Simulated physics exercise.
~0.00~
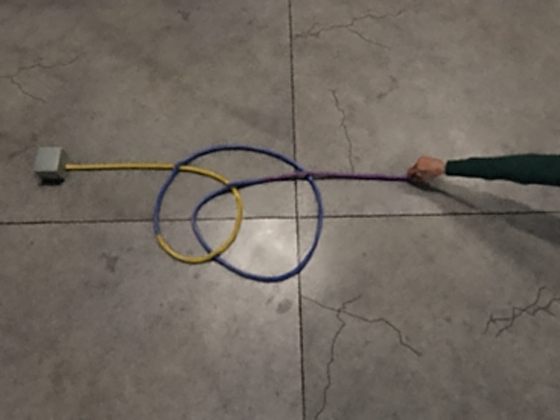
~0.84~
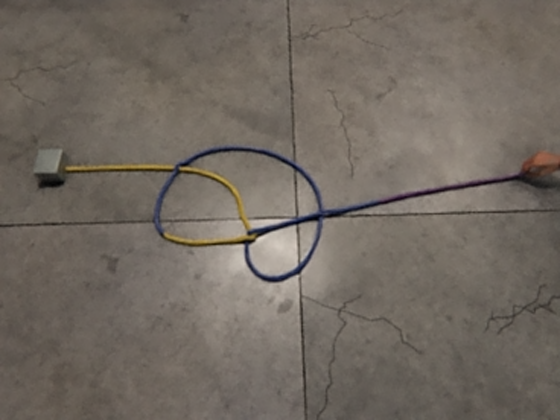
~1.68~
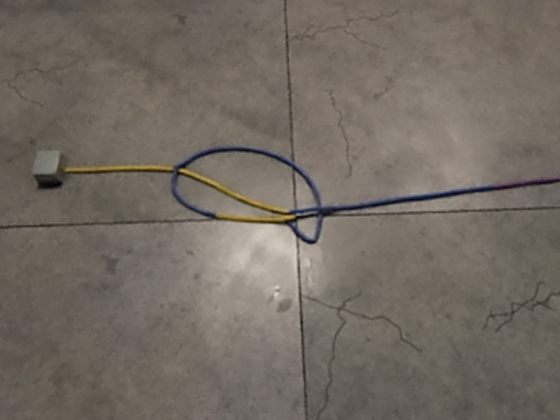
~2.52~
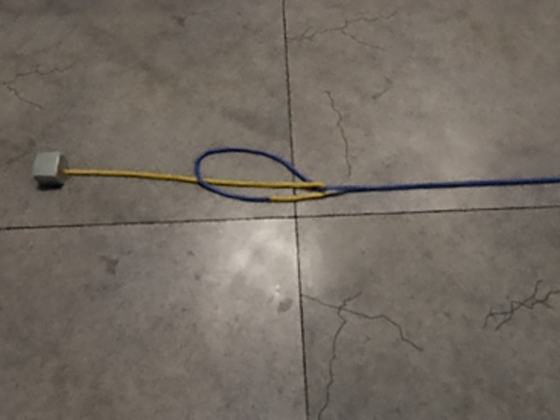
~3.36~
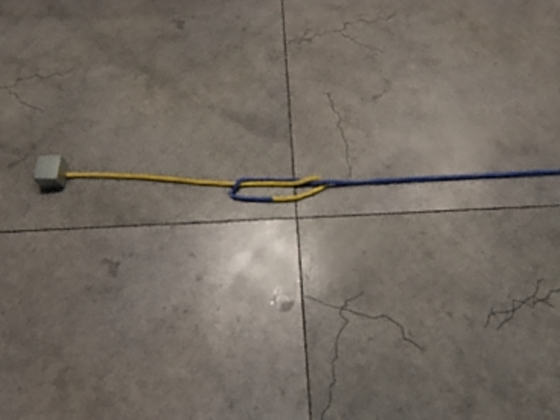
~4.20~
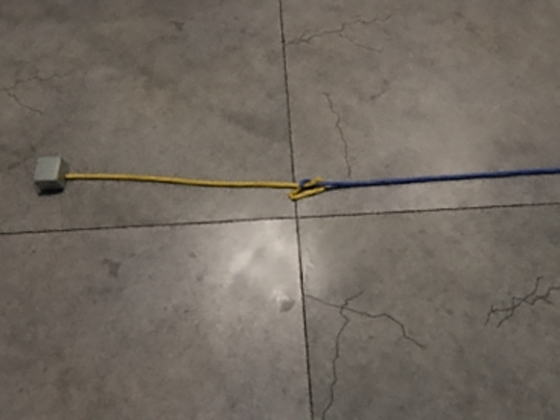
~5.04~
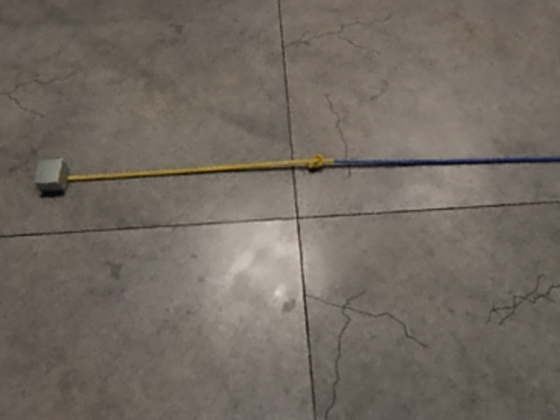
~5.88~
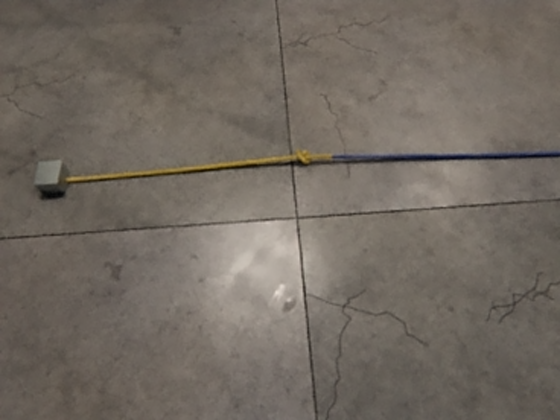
A rope, yellow on its left part and blue toward the right, lies in overlapping loops on a cracked grey concrete floor, seen from above at a slight angle. Its left end is fixed to a small pale grey block, while a hand in a dark green sleeve holds the right end. The hand pulls the rope rightward and passes out of view. The loops narrow and flatten, drawing together into a slim, interlocked yellow and blue tangle. Finally the tangle closes into a small yellow knot near the middle, with the rope stretched nearly straight on both sides.
